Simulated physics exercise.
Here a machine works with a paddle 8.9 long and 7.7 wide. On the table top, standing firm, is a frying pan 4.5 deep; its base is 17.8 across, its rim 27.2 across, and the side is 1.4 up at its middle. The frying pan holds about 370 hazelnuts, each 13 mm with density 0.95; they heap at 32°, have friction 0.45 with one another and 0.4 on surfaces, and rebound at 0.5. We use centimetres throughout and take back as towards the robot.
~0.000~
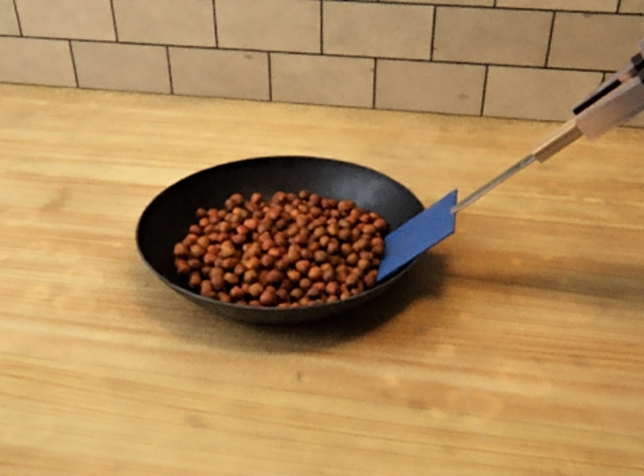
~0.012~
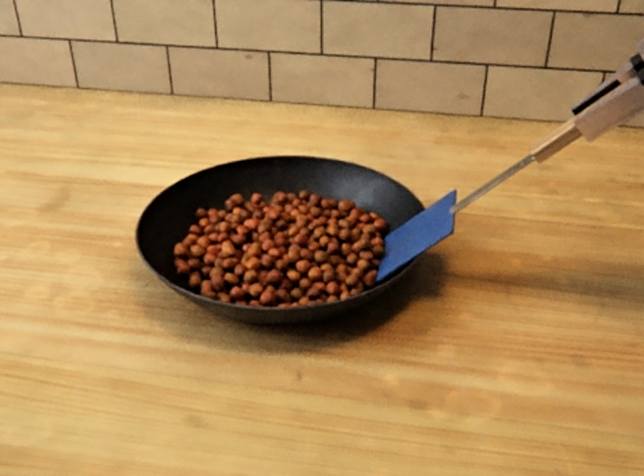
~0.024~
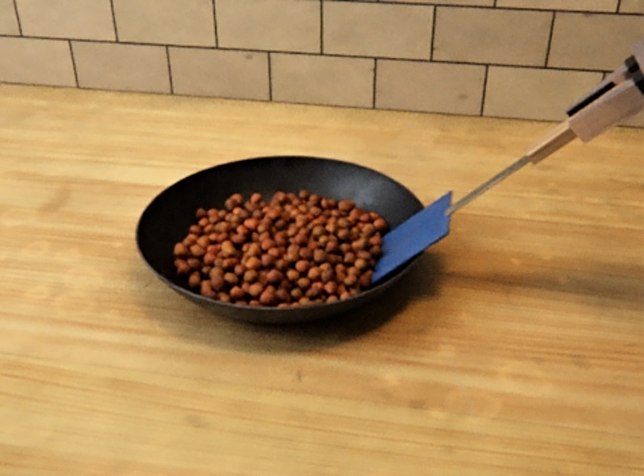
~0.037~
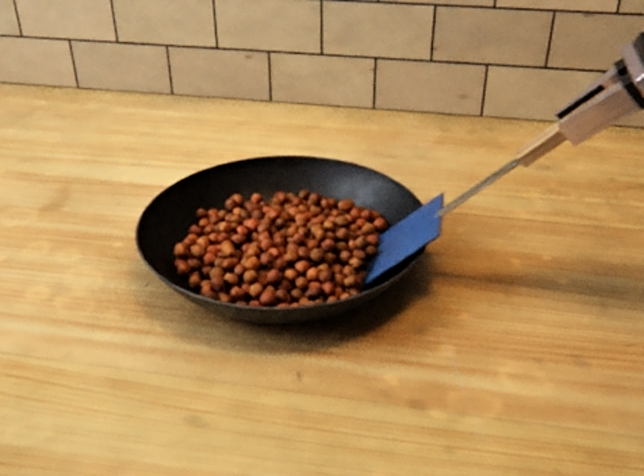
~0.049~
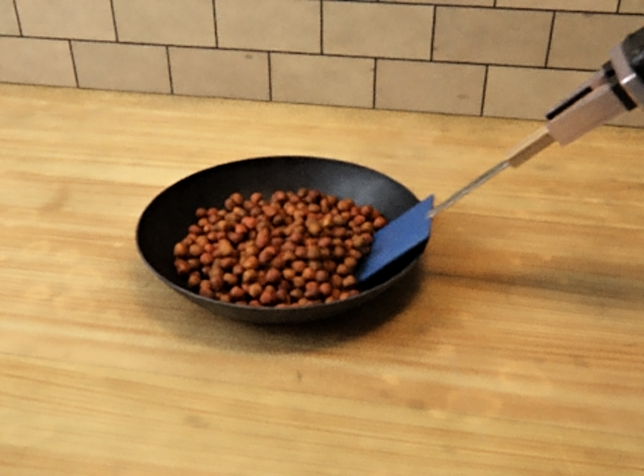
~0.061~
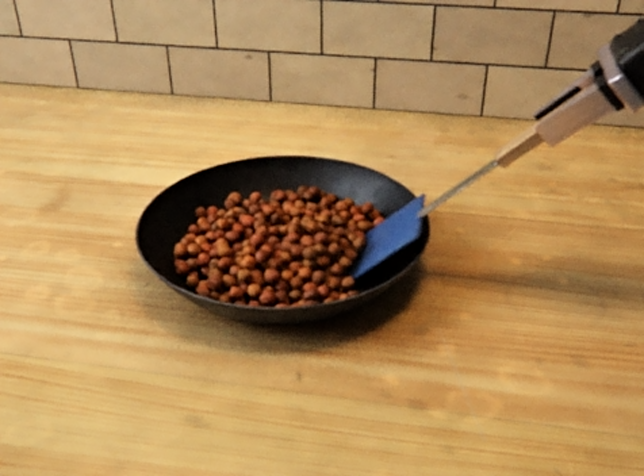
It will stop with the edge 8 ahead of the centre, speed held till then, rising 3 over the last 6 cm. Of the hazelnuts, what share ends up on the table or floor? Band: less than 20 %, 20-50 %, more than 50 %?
Less than 20 %.
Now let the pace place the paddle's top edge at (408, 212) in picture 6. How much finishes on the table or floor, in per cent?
About 20 percent.
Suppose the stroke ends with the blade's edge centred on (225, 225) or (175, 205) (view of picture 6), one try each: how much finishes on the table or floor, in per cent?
0 % and 30 %.
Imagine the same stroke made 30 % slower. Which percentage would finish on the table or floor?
Estimated result: Some 0 %.
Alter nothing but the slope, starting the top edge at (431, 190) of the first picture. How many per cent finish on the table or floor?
About 10 per cent.
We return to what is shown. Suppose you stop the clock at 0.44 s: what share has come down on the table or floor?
Fraction noted: Close to 5 per cent.
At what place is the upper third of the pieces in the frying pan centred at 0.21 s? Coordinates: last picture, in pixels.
The middle lies somewhere about (234, 227).
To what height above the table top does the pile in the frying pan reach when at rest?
Close to 5.5 centimetres high.
By 0.13 s, sloping 44°, highest piece 5 above the table; 372 in the frying pan.
By 0.21 s, sloping 44°, highest piece 7 above the table; 372 in the frying pan.
By 0.44 s, sloping 44°, highest piece 6 above the table; 349 in the frying pan, 17 on the table or floor, 6 on the blade or in flight.
By 1.49 s, sloping 44°, highest piece 5 above the table; 348 in the frying pan, 24 on the table or floor.
Final count, 348 in the frying pan, 24 on the table or floor. That is 6 % on the table or floor.
